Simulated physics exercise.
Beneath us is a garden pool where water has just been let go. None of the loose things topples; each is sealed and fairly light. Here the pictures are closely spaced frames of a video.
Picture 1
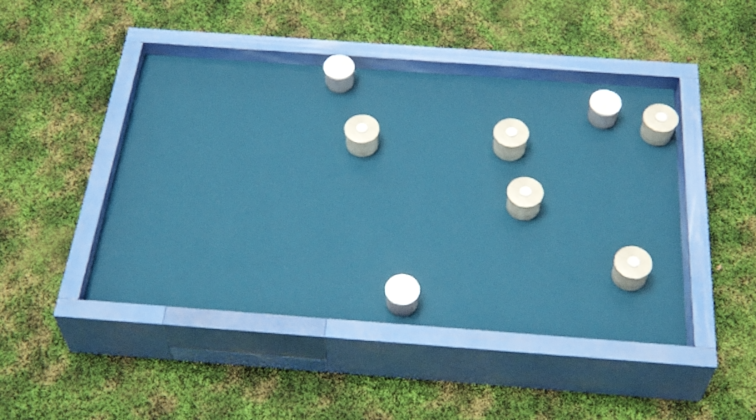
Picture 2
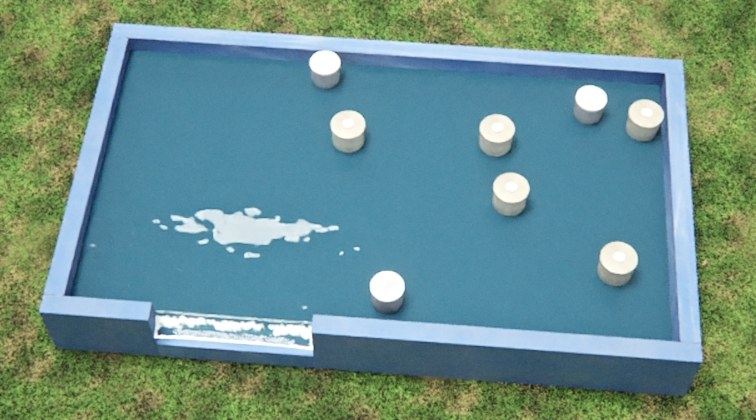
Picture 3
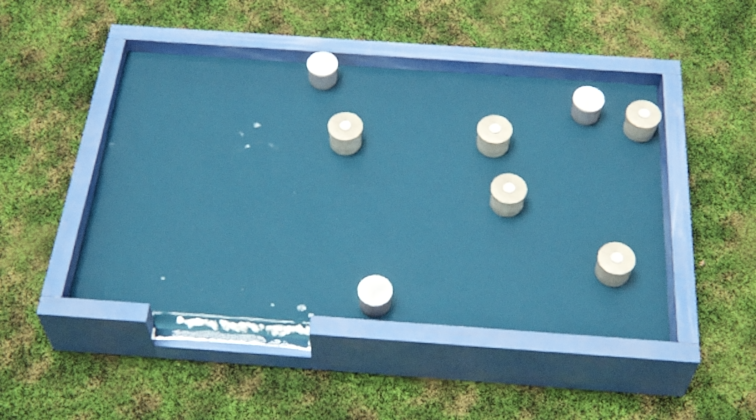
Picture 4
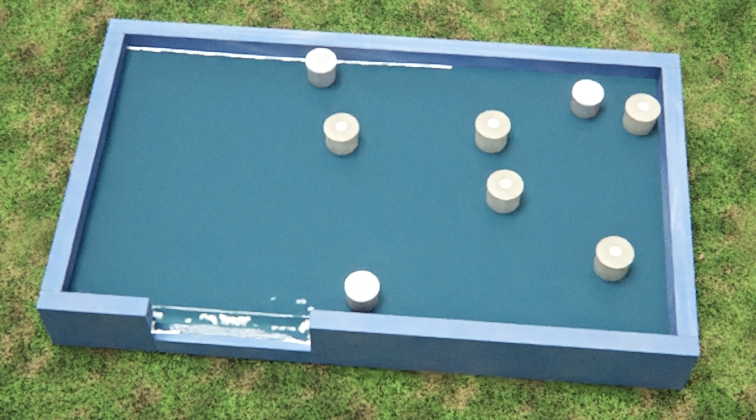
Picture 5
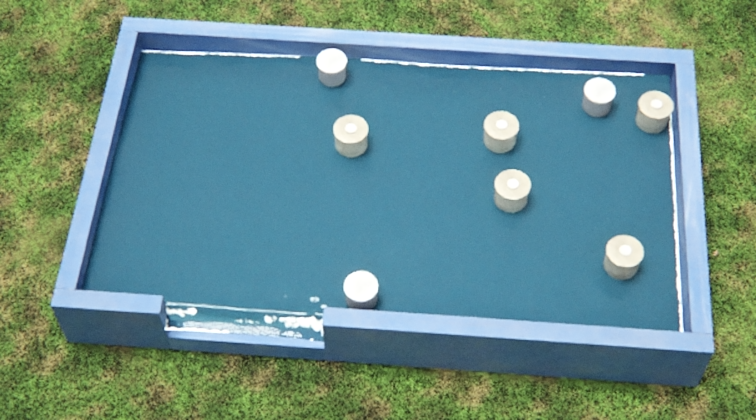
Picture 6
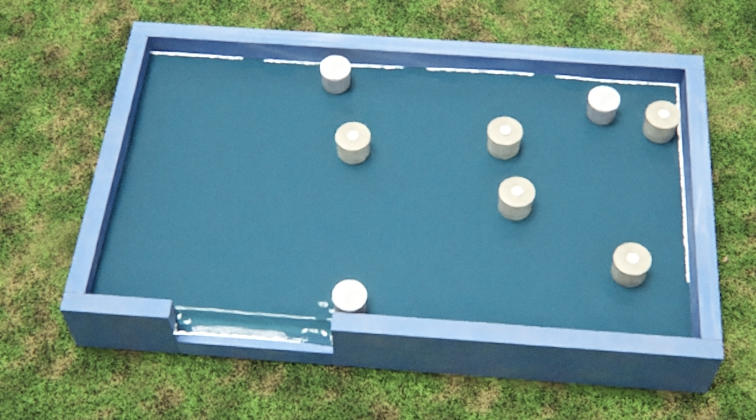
Garden pool on grass, a gap opening in its near wall and water rushing through, one white pail drifting slightly left.
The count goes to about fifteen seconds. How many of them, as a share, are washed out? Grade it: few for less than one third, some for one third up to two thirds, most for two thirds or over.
Grade: Few.
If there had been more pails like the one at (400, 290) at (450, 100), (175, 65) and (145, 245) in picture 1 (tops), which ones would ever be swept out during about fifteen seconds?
Per object, in the order given: Never exits / never exits / exits at some point.
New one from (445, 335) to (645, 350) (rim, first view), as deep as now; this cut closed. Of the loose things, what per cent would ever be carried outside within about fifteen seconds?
Some 40 in a hundred.
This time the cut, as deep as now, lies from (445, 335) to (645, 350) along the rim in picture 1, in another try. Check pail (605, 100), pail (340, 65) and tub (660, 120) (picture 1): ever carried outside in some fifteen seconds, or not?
First never exits, second never exits, third never exits.
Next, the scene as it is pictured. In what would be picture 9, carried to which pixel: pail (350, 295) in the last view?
Near (292, 309).
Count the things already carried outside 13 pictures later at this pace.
I get 1.
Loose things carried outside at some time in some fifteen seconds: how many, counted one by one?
It comes out at 1.
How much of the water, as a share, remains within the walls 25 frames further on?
I make it 66 percent.
A moment on, 0 of 8 are out; 8 afloat.
Next, 1 of 8 are out; 7 afloat.
Later, 1 of 8 are out; 7 afloat.
In the end, 1 of 8 are out; 7 afloat.
